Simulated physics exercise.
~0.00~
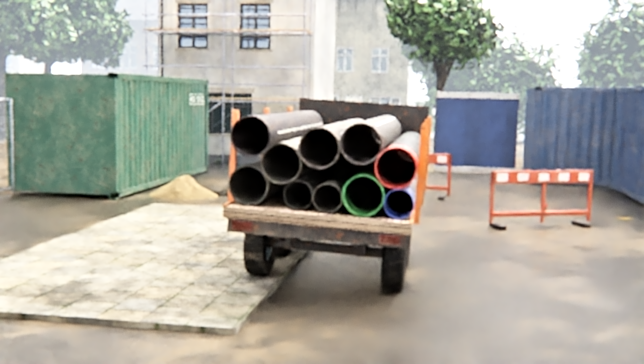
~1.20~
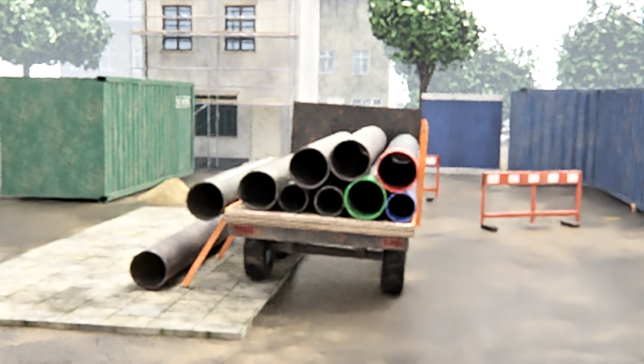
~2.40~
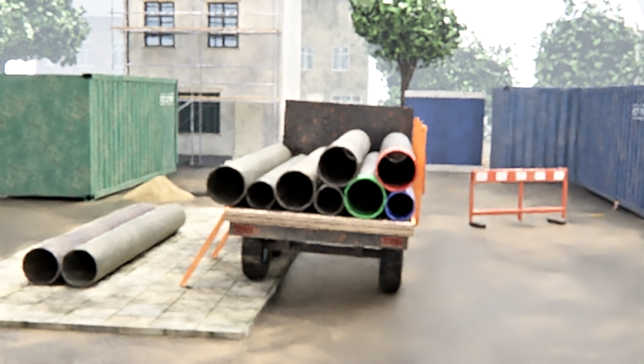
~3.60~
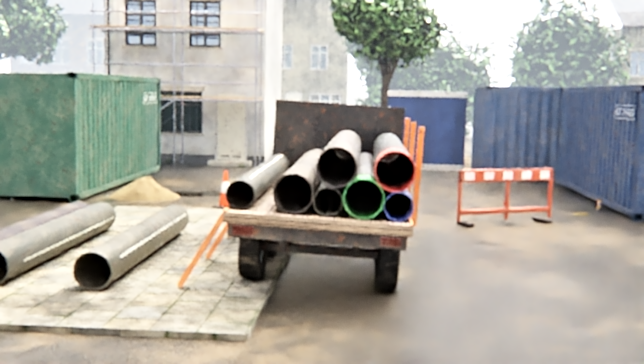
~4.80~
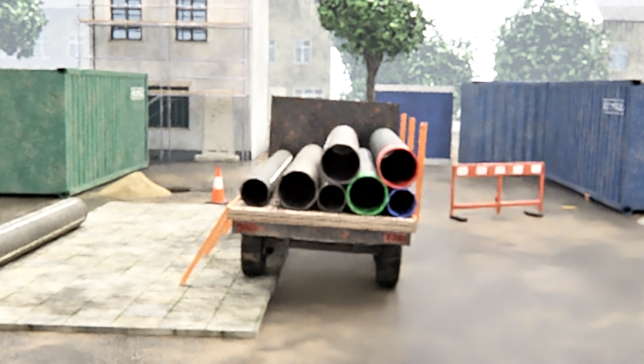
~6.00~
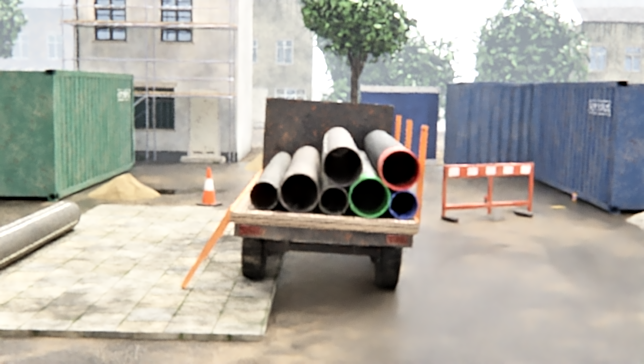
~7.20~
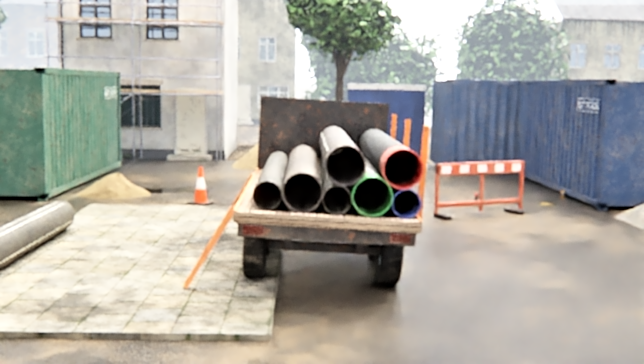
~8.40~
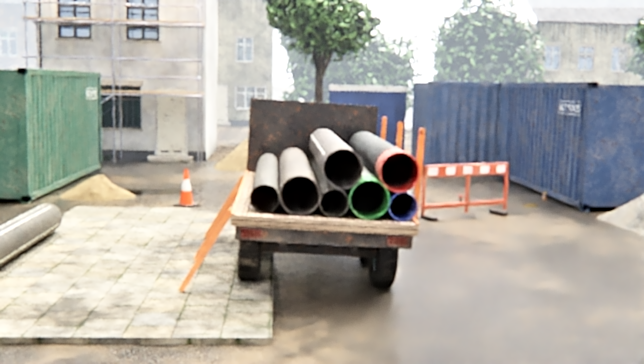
A stack of hollow grey steel pipes, seen end-on from behind a parked farm trailer, fills the deck in a yard with a green container on the left, blue ones on the right and a scaffolded building behind. Red, green and blue rims mark three pipes at the stack's right. The orange posts on the left drop outward, and pipes spill off that side onto the pale paving. They roll away leftward, some leaving view, while the remaining pipes settle. The view drifts slightly sideways, revealing a traffic cone. Finally, all three marked pipes remain aboard, red resting above green and blue.
